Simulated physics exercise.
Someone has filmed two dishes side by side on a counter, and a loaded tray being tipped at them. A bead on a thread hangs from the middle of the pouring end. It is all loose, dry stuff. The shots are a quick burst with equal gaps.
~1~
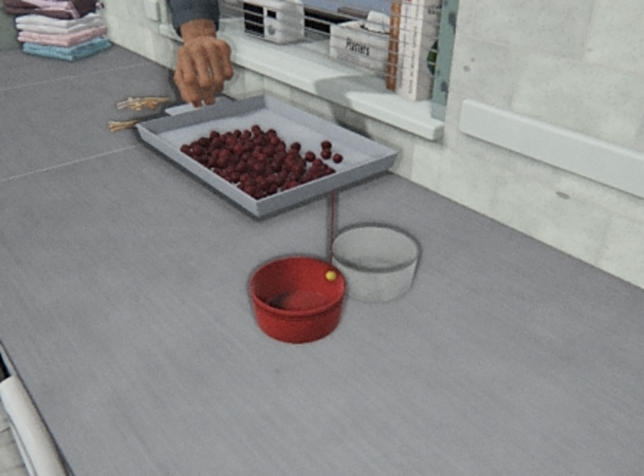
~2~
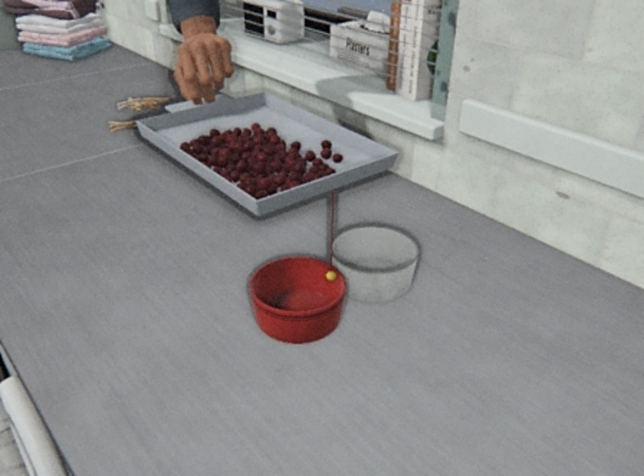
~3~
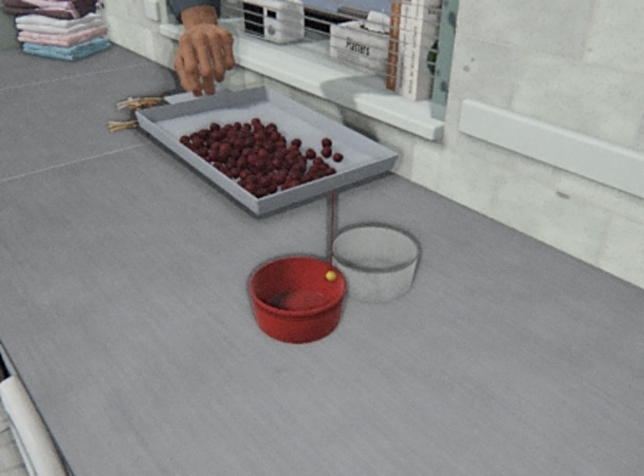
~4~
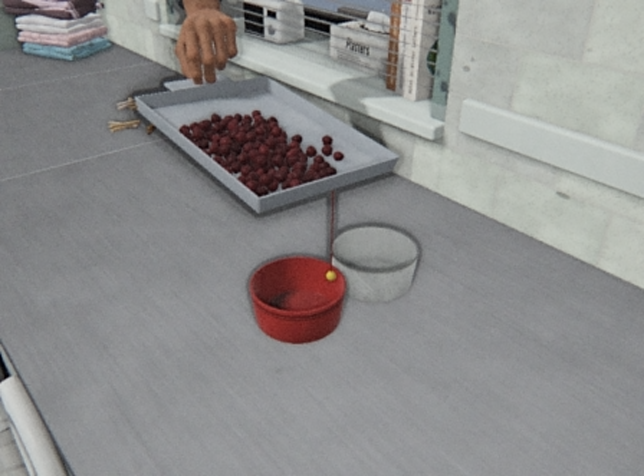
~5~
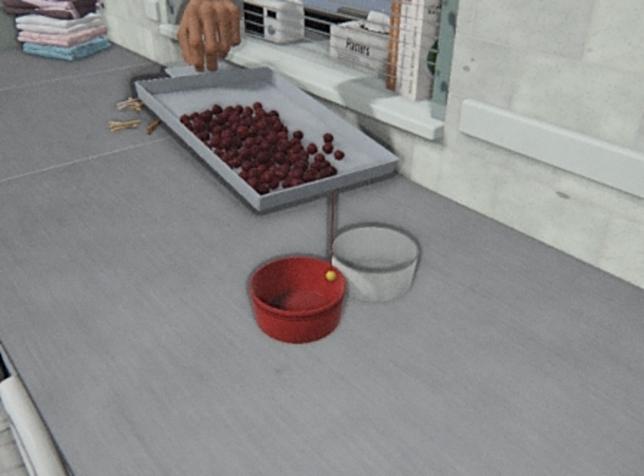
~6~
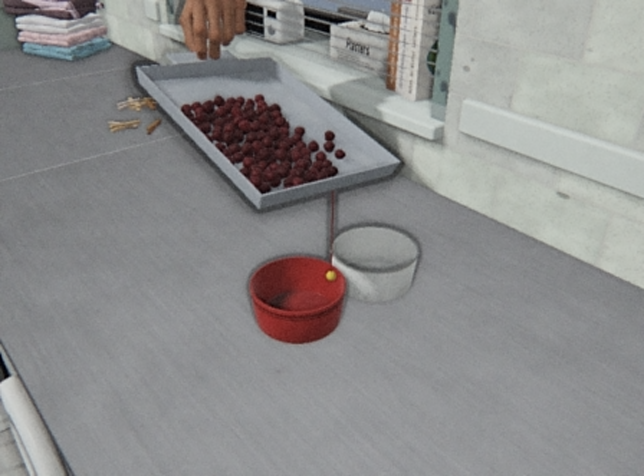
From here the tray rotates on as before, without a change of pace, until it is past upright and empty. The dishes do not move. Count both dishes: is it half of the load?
In the dishes lies less than half of it.
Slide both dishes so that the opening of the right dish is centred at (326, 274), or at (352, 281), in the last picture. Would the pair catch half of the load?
The first try: Under half. The second: Less than half.
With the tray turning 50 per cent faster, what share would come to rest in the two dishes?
It comes to 10 per cent or so.
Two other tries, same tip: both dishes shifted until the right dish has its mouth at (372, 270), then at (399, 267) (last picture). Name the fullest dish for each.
One: The right-hand dish. Two: The right-hand dish.
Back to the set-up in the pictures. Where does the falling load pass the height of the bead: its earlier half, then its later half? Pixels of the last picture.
The first part at (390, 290); the rest at (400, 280).
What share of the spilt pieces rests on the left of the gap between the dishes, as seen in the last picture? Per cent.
It comes to 10 per cent or so.
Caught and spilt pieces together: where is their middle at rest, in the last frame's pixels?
At about (417, 338).
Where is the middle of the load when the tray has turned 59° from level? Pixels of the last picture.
Near (331, 148).
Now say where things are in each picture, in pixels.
The first picture shows corners of the pouring end (258, 199) and (393, 152), level; middle of the load (256, 158), dried cherries; left dish (328, 320); right dish (404, 280); bead on its thread (331, 276).
The second picture shows corners of the pouring end (258, 199) and (394, 152), level; middle of the load (256, 157).
The third picture shows corners of the pouring end (258, 198) and (394, 154), tipped barely, lowest at the right corner; middle of the load (257, 153).
The fourth picture shows corners of the pouring end (260, 196) and (395, 156), tipped a little, lowest at the right corner; middle of the load (258, 148).
The fifth picture shows corners of the pouring end (261, 194) and (395, 158), tipped a little, lowest at the right corner; middle of the load (259, 143).
The sixth picture shows corners of the pouring end (263, 193) and (396, 160), tipped clearly, lowest at the right corner; middle of the load (261, 138); left dish (328, 320); right dish (404, 280).
Just after the last frame, tray tipped steeply; almost all on the tray; just a few outside both; about a tenth in the air.
A moment on, tray tipped right over; the larger part on the tray; just a few in the right dish; about a tenth outside both; just a few in the air.
Further on, tray tipped past a quarter turn; about a tenth in the right dish; the larger part outside both.
When it is over, tray tipped past a quarter turn; not one in the left dish; about a tenth in the right dish; the larger part outside both.
